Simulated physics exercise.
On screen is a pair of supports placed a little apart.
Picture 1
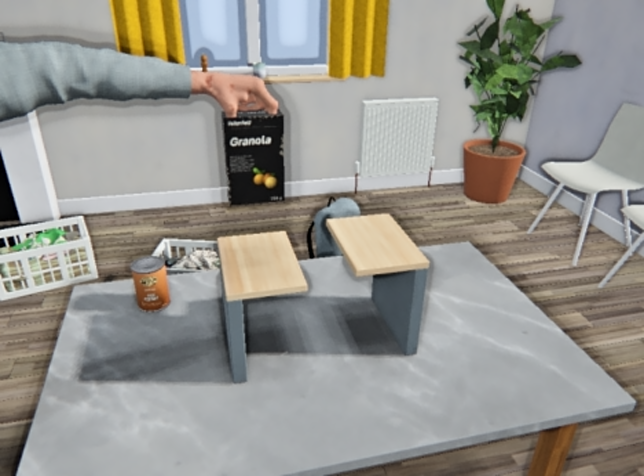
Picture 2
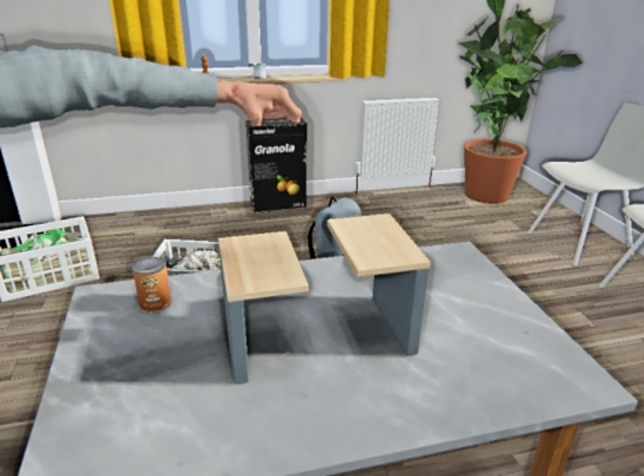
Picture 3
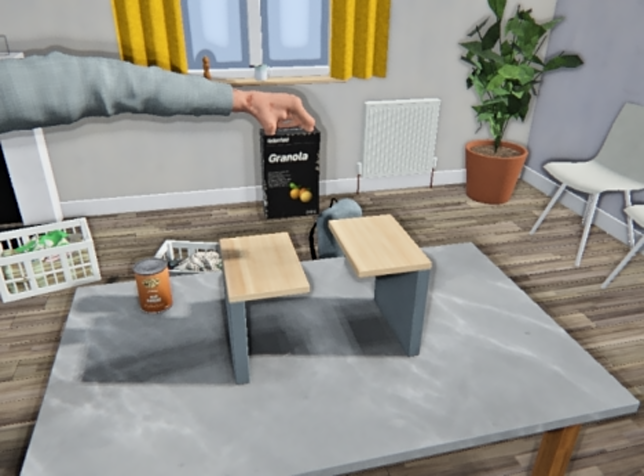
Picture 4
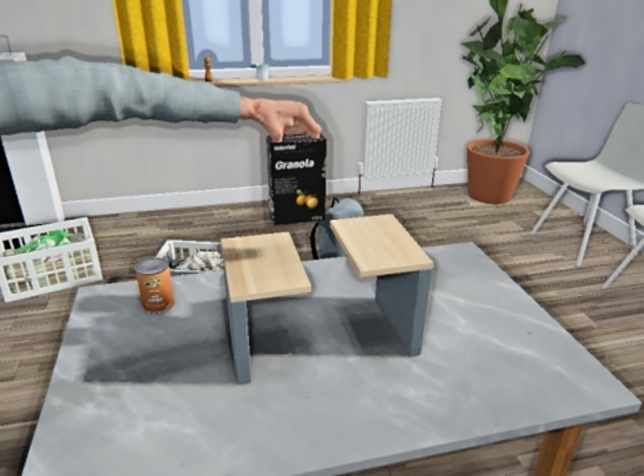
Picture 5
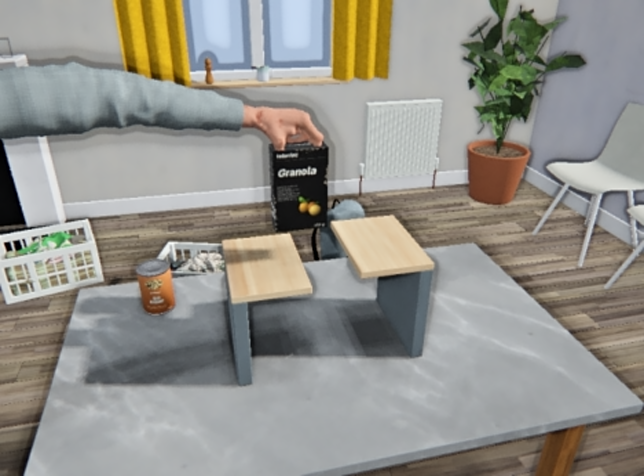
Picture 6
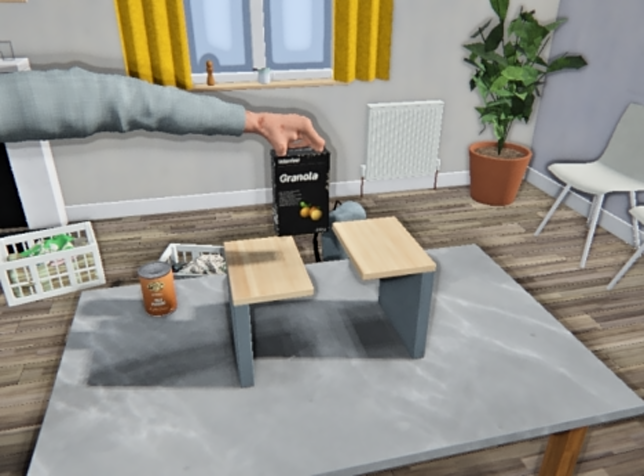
A hand carried a black granola box to the right and slightly downward, slowing until it hovered above and behind the gap between two wooden-topped supports, while an orange tin sat on the grey table.
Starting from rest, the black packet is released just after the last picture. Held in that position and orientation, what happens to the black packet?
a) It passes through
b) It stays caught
b.
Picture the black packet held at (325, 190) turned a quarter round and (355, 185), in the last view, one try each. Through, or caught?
In the first case it falls clear through; in the second it gets held up.
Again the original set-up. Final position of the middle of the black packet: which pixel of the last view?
Near (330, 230).
Then, 0.20 s after the last picture, black packet slid a little near (301, 214).
Then, 0.70 s after the last picture, black packet tipped 26° from how it was near (319, 225).
At rest, tipped over on the stand or table, black packet; orange tin in place. Seen from the same camera at the end, black packet near (330, 230). The packet is caught.
